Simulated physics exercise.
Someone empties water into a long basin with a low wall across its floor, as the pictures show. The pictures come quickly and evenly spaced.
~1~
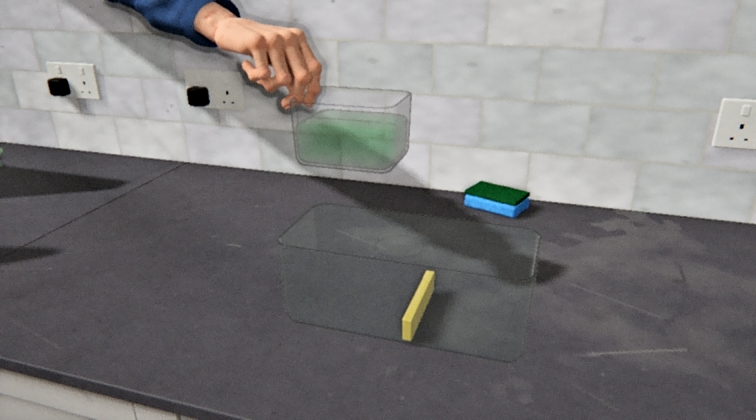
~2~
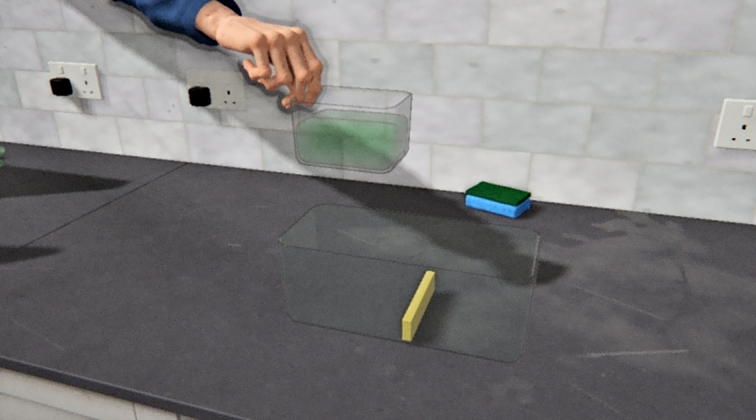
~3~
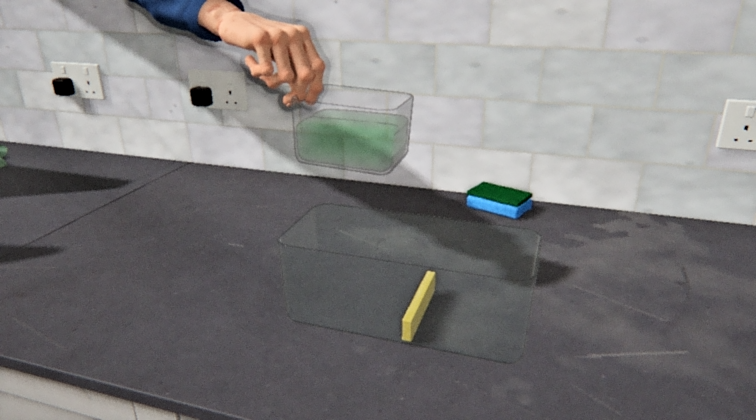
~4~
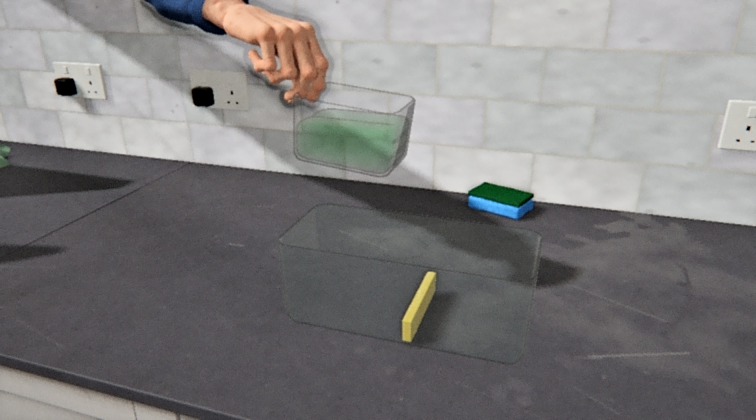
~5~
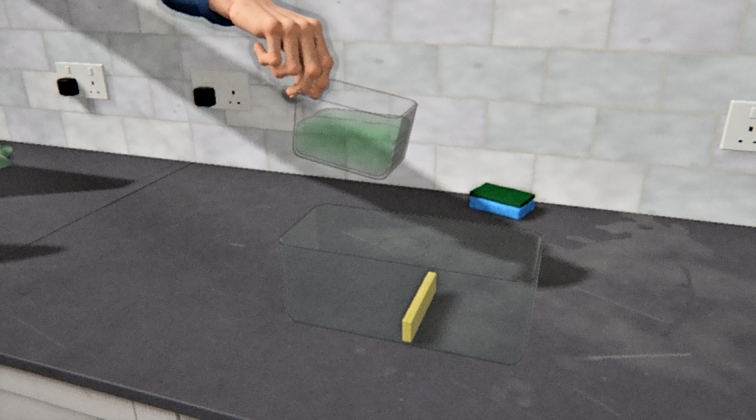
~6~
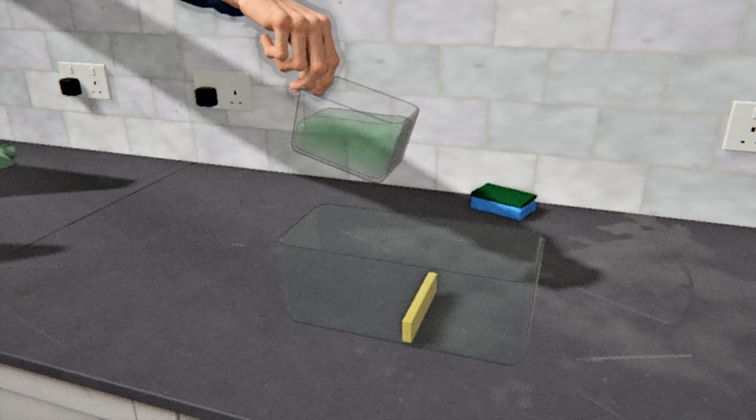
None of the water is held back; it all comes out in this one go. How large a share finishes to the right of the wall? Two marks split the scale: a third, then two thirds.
The share right of the wall fails to stay within two thirds.
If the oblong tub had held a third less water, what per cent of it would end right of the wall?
About 80 percent.
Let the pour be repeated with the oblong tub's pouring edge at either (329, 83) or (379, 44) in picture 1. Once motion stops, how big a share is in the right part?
In order, roughly 10 percent and 65 percent.
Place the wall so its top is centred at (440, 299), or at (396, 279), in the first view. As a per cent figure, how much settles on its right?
Try 1: Some 55 %; try 2: 95 %.
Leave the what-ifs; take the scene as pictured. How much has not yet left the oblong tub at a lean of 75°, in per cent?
Close to 60 parts in a hundred remain.
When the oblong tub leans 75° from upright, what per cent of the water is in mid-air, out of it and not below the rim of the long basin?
Roughly 35 per cent.
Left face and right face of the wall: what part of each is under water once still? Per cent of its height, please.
On the left it sits near 10, while on the right it sits near 80.
A moment on, the oblong tub is tipped on its side and 58 per cent is still to pour, 0 is left of the wall and 7 right of it.
Next, the oblong tub is tipped right over and 14 per cent is still to pour, 8 is left of the wall and 68 right of it.
Then the oblong tub is tipped right over and 2 per cent is still to pour, 17 is left of the wall and 79 right of it.
Later the oblong tub is tipped right over and 0 per cent is still to pour, 18 is left of the wall and 81 right of it.
At rest 18 per cent lies left of the wall, 81 right of it and 1 outside.
